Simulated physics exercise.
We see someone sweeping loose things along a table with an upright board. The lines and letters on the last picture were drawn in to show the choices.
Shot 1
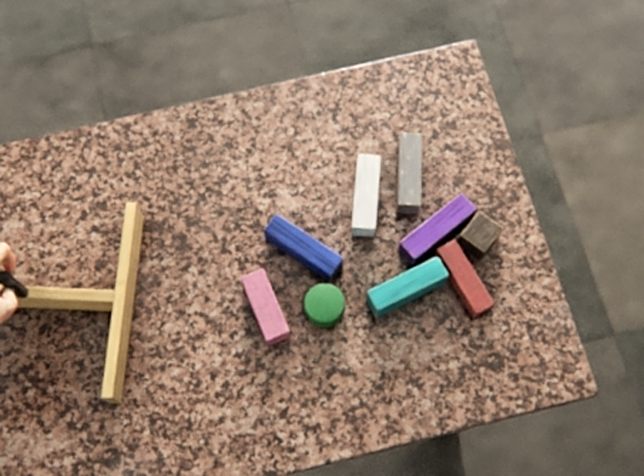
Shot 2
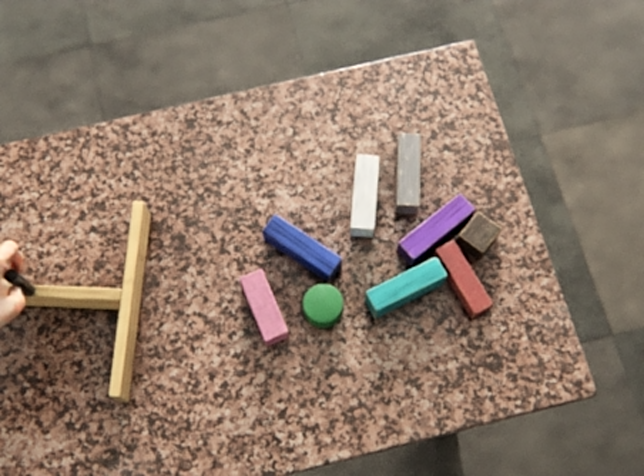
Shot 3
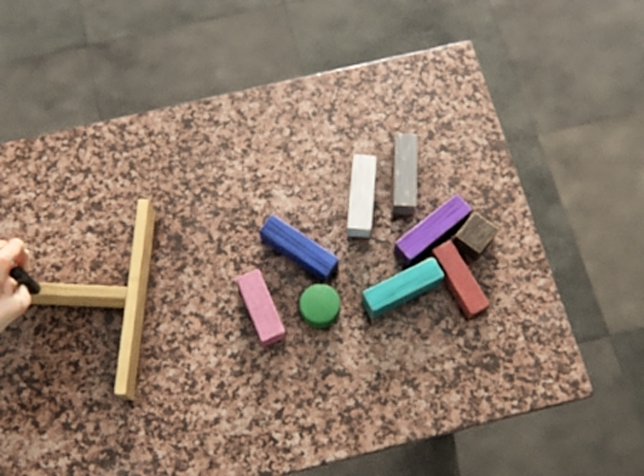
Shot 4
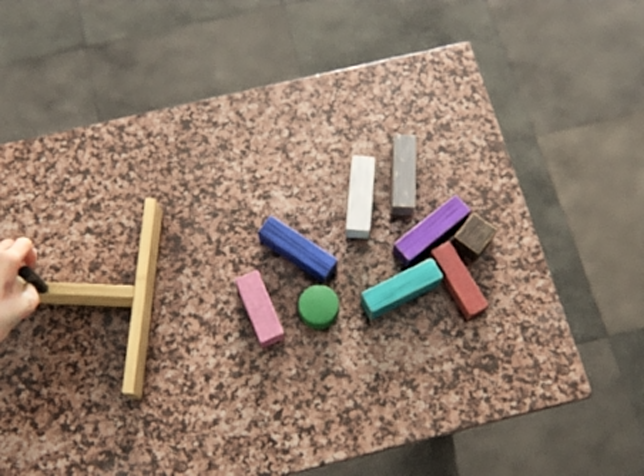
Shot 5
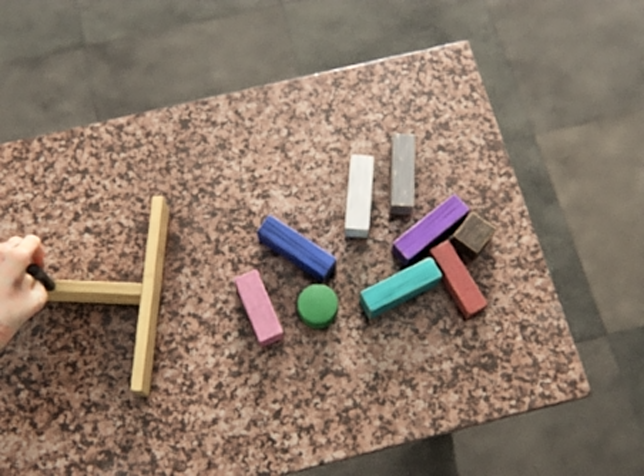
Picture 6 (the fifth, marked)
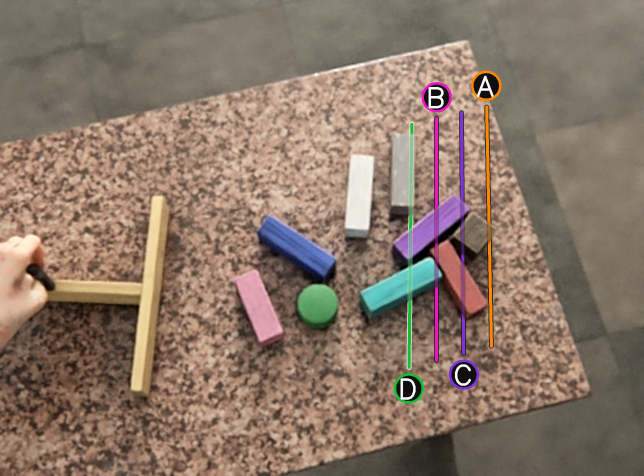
On a speckled stone tabletop, a hand at the left slowly pushed a wooden T-shaped board a short way right, toward a scattered group of coloured blocks and a green round piece, without touching them.
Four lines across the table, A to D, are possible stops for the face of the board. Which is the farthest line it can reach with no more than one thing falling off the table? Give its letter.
As far as mark B.
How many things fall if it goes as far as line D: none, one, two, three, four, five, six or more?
By then, none.
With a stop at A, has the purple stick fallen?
Yes.
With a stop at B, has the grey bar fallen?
By then, no.
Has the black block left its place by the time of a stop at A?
By then, yes.
On the marked copy, A at (489, 221); B at (437, 234); C at (463, 227); D at (411, 240).
With B. Early on, board (254, 264); pink bar (271, 309); blue stick (303, 250).
Further on, board (358, 239); red bar (472, 273); purple stick (445, 225).
At the end, board (436, 221); black block (525, 223); purple stick (511, 194); none fallen.
As for the rest, A drops five; C drops two; D is within the limit but short.
